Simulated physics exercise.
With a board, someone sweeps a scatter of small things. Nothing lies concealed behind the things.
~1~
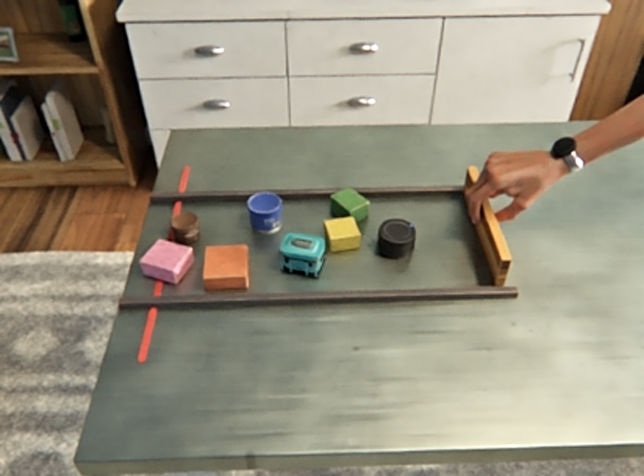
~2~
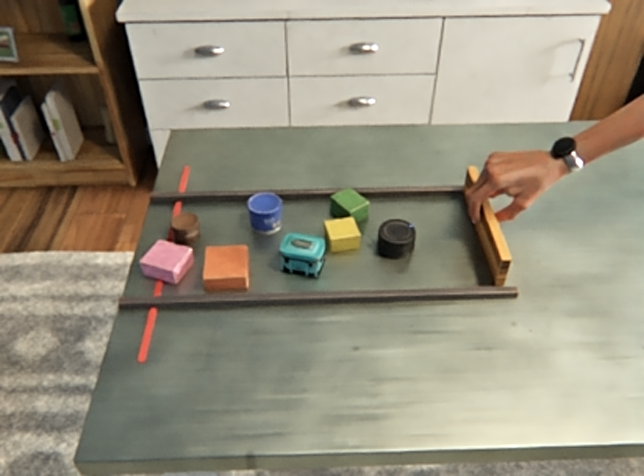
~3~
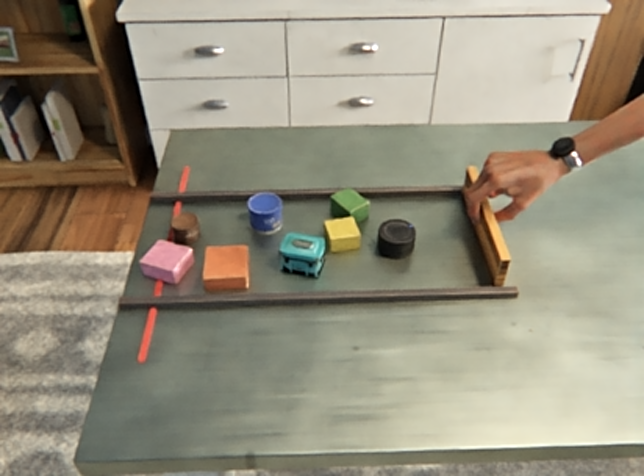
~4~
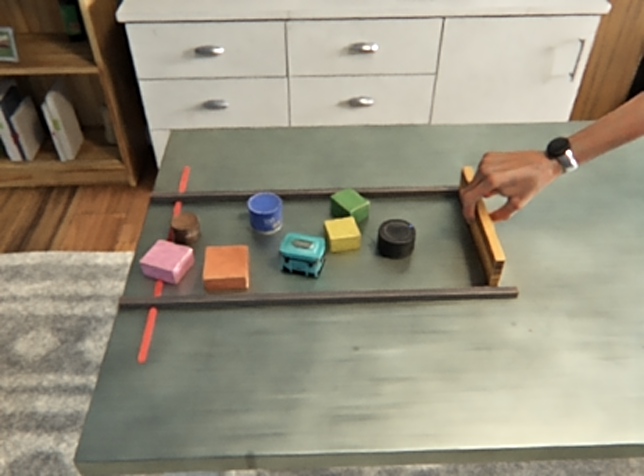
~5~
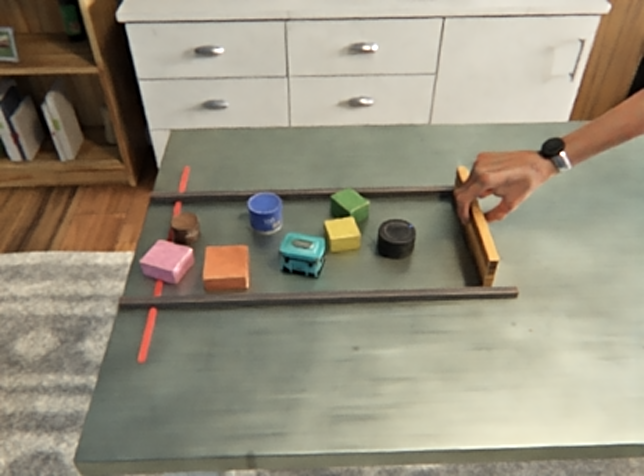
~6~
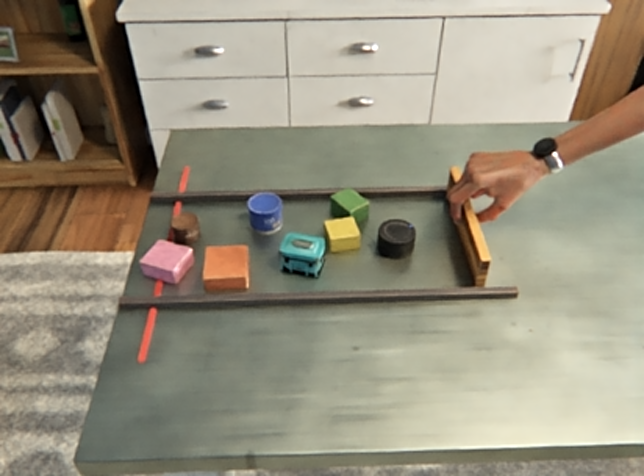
On a dull green tabletop, a hand wearing a dark watch holds a wooden board upright between two dark rails, to the right of scattered blocks, tubs and a turquoise case. At first the board barely moves, then the hand slides it slightly left, with a gap still separating it from the motionless objects.
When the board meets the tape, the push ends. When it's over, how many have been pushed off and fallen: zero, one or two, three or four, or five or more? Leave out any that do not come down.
By the end, three or four have fallen.
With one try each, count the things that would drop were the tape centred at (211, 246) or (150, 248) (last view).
It would be 1 and 7.
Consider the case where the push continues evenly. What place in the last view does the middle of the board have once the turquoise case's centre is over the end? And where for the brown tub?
About (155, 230), and about (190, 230) for the other.
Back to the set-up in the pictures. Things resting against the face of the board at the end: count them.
Contact count: 3.
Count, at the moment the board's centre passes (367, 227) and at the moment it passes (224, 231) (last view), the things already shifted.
3, then 8.
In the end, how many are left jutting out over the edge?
Count of overhanging things: 3.
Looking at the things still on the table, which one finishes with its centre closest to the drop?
Answer: The yellow block.
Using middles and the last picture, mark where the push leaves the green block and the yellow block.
In the last picture, roughly (163, 206) and (140, 228).
Soon after, none off yet; pink block at rest near (168, 262); brown tub at rest near (186, 228); orange block at rest near (227, 267).
In the end, the number that fall off is three or four; gone, blue pot, orange block, brown tub and pink block.
